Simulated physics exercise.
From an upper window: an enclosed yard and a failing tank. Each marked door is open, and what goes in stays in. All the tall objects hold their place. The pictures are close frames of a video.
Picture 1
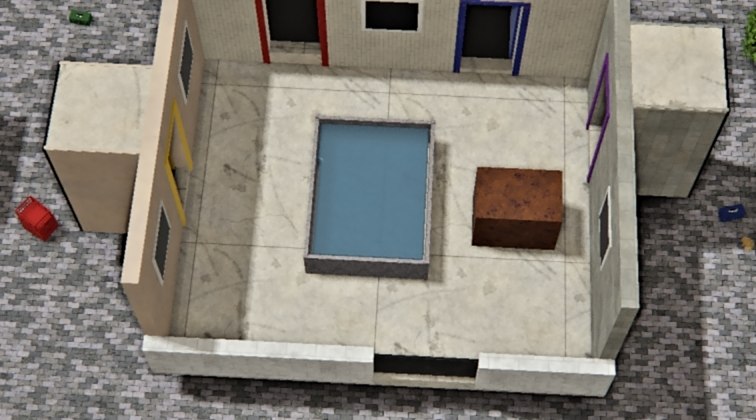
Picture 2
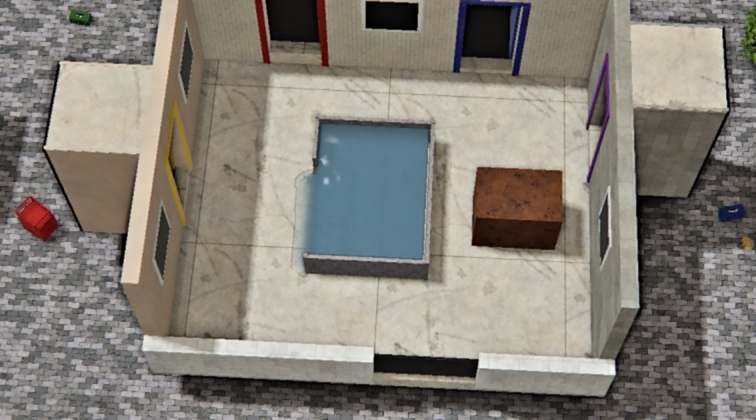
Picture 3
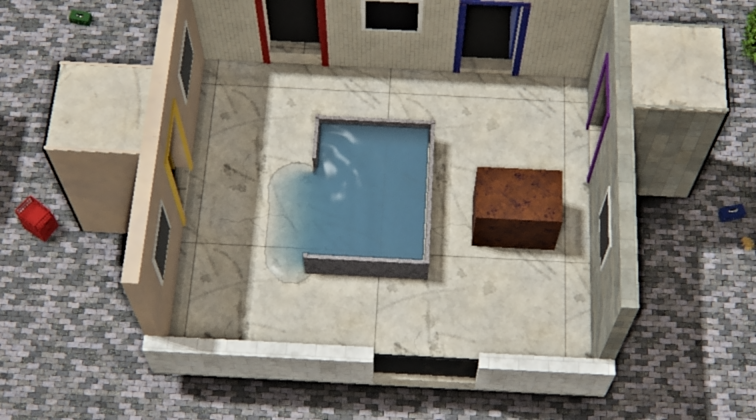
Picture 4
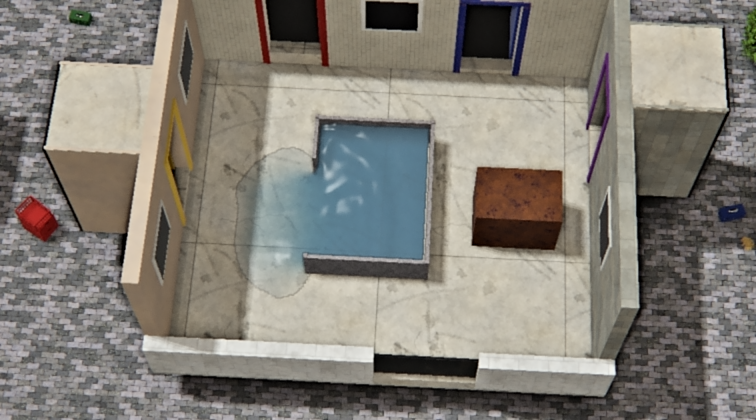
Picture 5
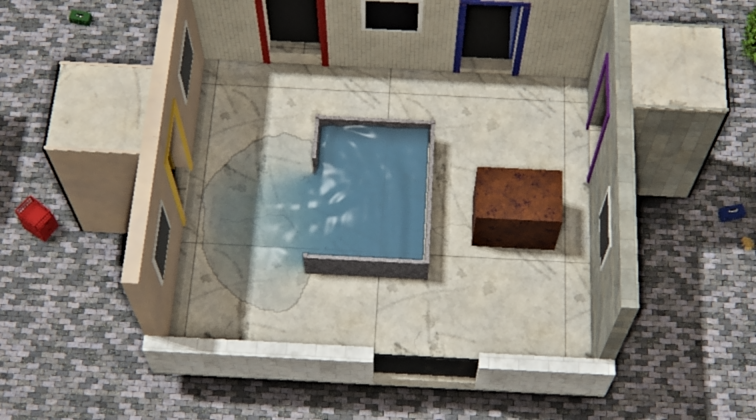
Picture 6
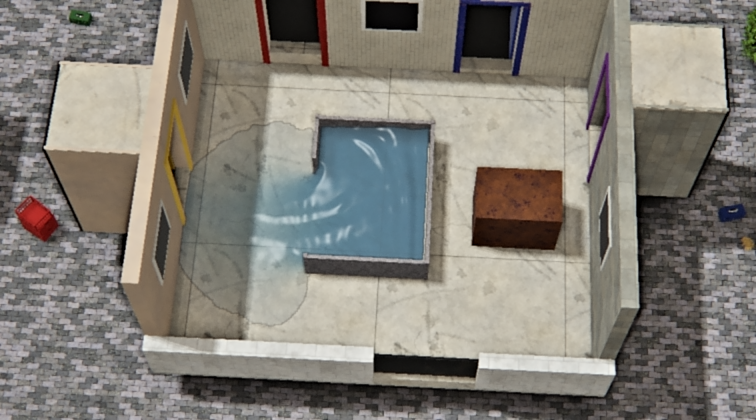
In an enclosed yard seen from above, an open tank of blue water stands whole and still beside a rusty brown block. Its left side opens and water pours out through the gap onto the pale floor. The sheet spreads leftward in a widening, rounded puddle, reaching near the yellow-framed doorway, as ripples streak the tank.
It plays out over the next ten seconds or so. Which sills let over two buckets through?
One by one: The red door admits no more than that; the purple door admits no more than that; the yellow door lets in a lot; the blue door admits no more than that.
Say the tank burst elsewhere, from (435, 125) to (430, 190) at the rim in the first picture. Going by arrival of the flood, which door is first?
I say the one in purple.
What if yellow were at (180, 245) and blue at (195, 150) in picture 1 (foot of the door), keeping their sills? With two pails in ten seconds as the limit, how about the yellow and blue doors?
In short: Yellow door goes over; blue door lets more in.
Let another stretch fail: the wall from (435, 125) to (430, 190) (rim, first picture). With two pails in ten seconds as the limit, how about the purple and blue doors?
One by one: Purple lets more in; blue goes over.
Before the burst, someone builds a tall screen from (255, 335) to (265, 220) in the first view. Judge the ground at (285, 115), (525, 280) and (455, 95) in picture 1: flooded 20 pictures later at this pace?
In turn: Wet, wet, no water.
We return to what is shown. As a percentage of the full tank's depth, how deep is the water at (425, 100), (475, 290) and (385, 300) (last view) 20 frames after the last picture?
About 0, 0 and 6 per cent.
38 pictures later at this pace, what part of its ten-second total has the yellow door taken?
About 100 per cent.
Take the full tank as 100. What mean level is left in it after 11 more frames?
Close to 46 %.
A moment on, water covers 25 % of the floor; the red door not reached, the purple door not reached, the yellow door over two buckets in, the blue door not reached.
Next, water covers 30 % of the floor; the red door not reached, the purple door not reached, the yellow door far over two buckets in, the blue door not reached.
Then, water covers 50 % of the floor; the red door wet at the sill, nothing in, the purple door not reached, the yellow door far over two buckets in, the blue door not reached.
Later, water covers 85 % of the floor; the red door wet at the sill, nothing in, the purple door not reached, the yellow door far over two buckets in, the blue door wet at the sill, nothing in.
In the end, water covers 95 % of the floor; the red door wet at the sill, nothing in, the purple door wet at the sill, nothing in, the yellow door far over two buckets in, the blue door wet at the sill, nothing in.
